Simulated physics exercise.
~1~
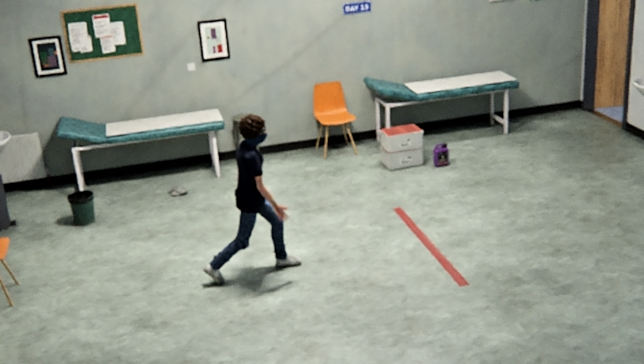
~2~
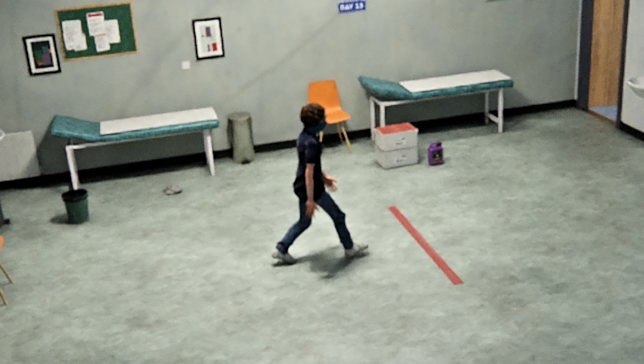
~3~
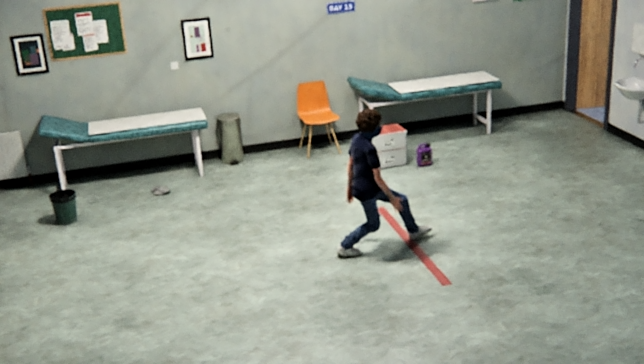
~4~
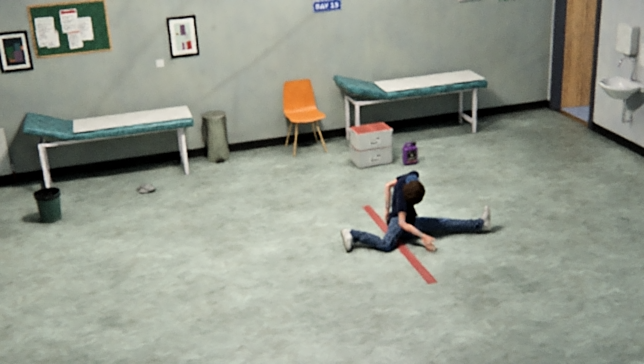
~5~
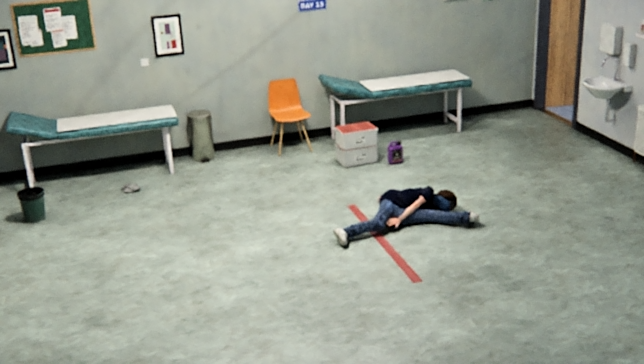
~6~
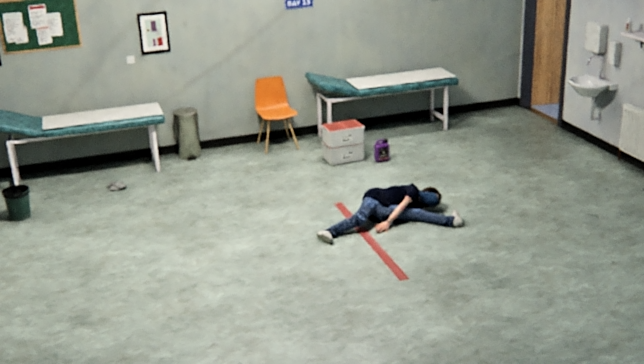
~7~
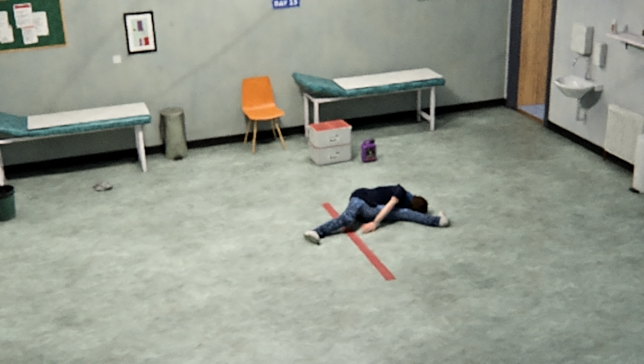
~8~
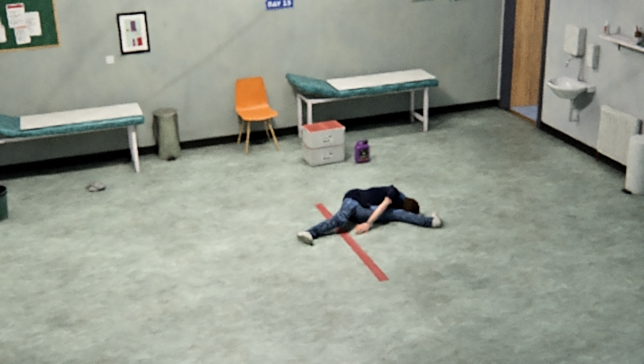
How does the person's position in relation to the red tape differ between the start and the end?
At the start the person is upright and walking, well to the left of the red tape. By the end the person is lying on the floor with hips and head beyond the tape on its right side, and one leg trailing back across it.
